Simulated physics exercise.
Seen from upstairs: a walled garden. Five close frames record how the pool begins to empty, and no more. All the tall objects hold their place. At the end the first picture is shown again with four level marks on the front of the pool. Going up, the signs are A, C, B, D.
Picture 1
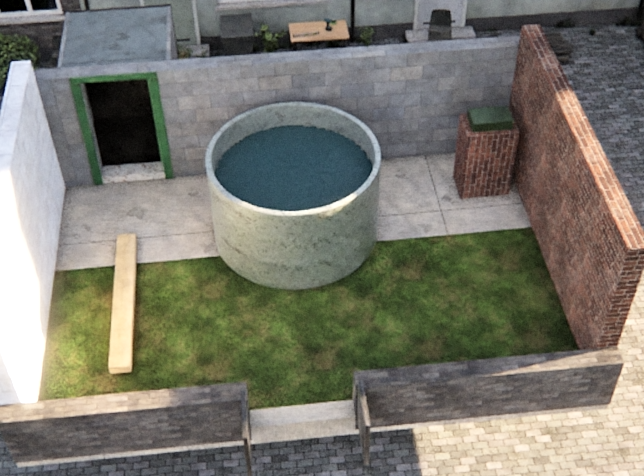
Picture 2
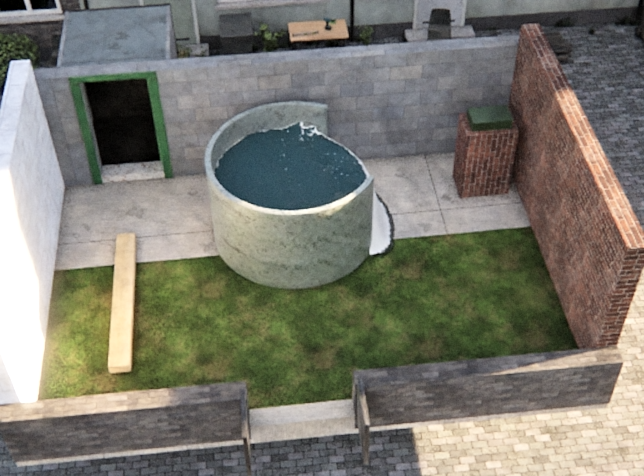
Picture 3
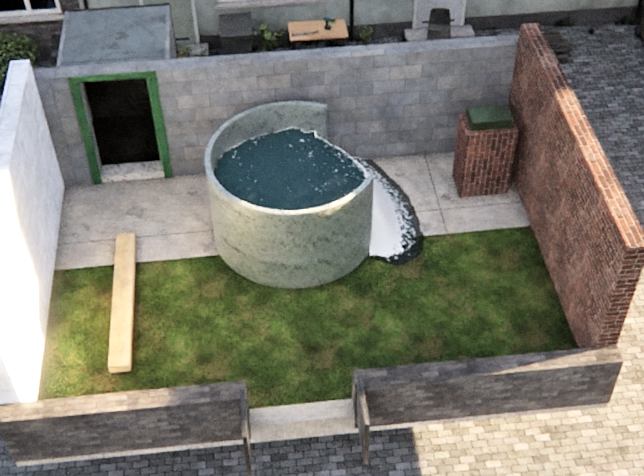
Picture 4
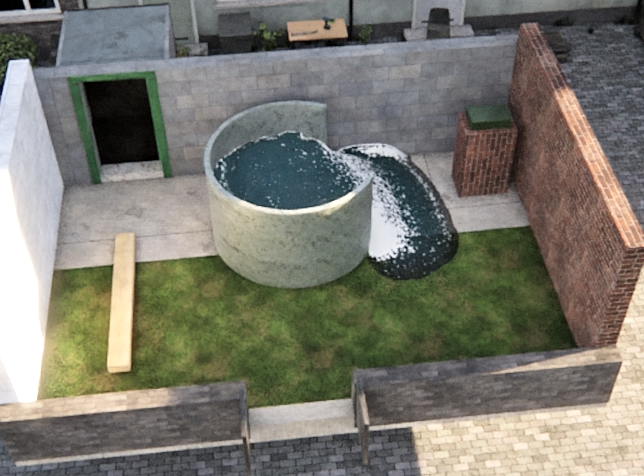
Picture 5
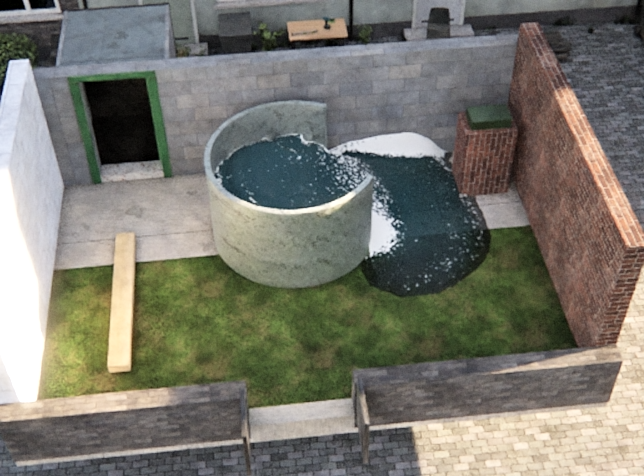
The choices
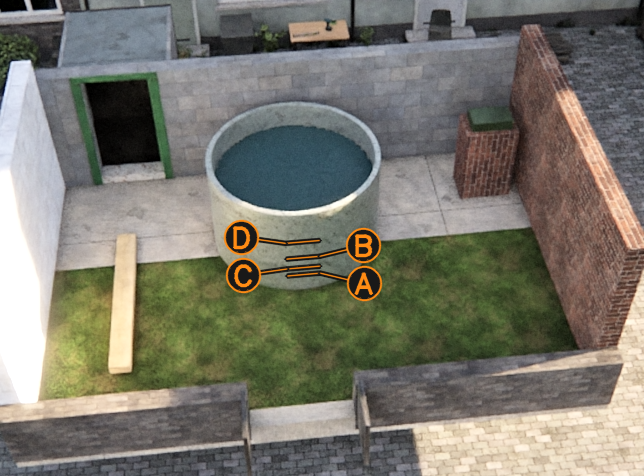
In this clip, a round stone pool stands in a walled garden with a green-framed doorway; a gap appears in the pool's right side, and foaming water pours out, spreading rightward across the paving and onto the grass.
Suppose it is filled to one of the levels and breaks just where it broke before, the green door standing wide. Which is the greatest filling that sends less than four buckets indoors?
The answer is line D.
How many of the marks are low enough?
All of them.
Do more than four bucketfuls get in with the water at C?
No.
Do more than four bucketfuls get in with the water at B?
No, that is safe.
On the marked copy, A at (303, 274); B at (303, 257); C at (303, 267); D at (302, 241); from the bottom up A, C, B, D.
For line A, nothing gets over.
For line B, nothing gets over.
For line C, nothing gets over.
For line D, a bucket or two gets in.
